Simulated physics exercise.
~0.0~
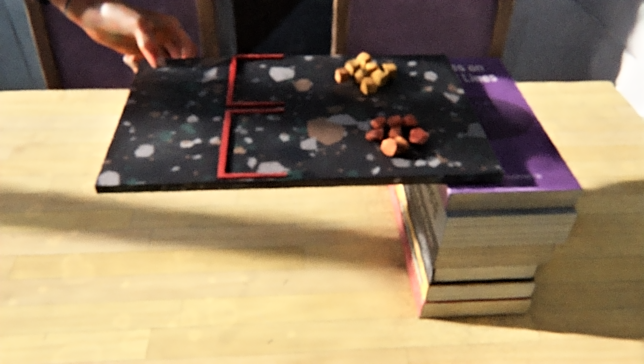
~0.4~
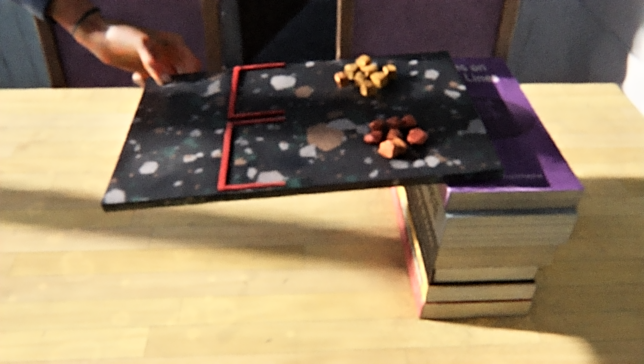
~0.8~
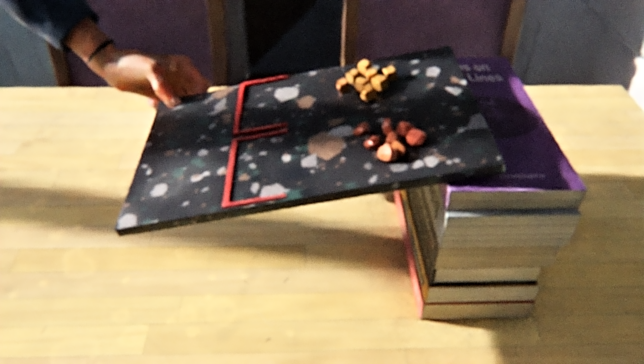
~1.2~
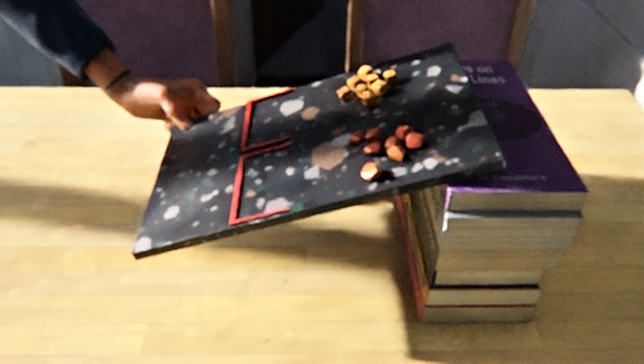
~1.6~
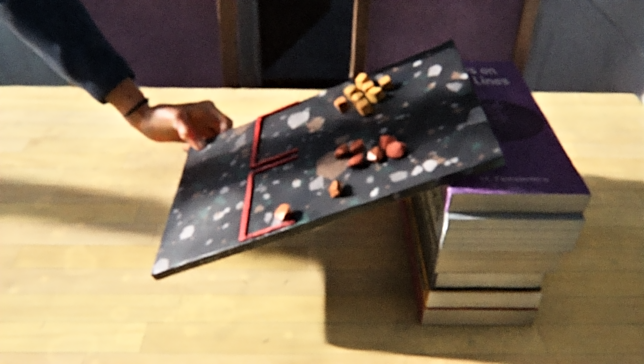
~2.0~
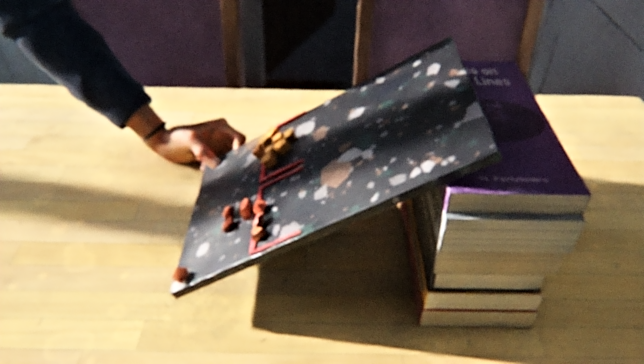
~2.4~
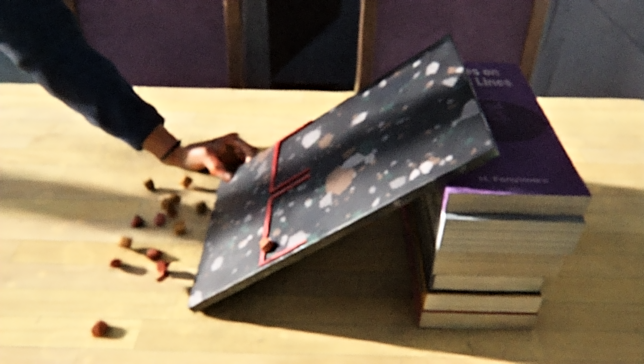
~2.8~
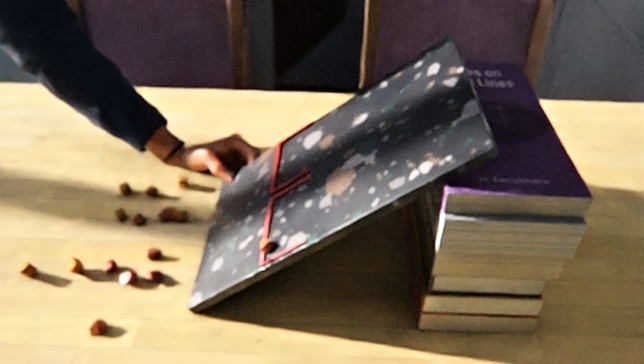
A dark speckled board with two red bracket-shaped strips lies across a stack of books topped by a purple one, on a pale wooden table seen from slightly above. A hand at the left holds up its free end, while a yellowish heap sits at the back and a reddish-brown heap nearer the front. The hand lowers that end, and the board tilts steadily. The front pieces start sliding first, then the back heap follows. Both reach the strips and spill past onto the table. The board ends steeply sloped, its lower edge on the table, with one piece left at the front strip.
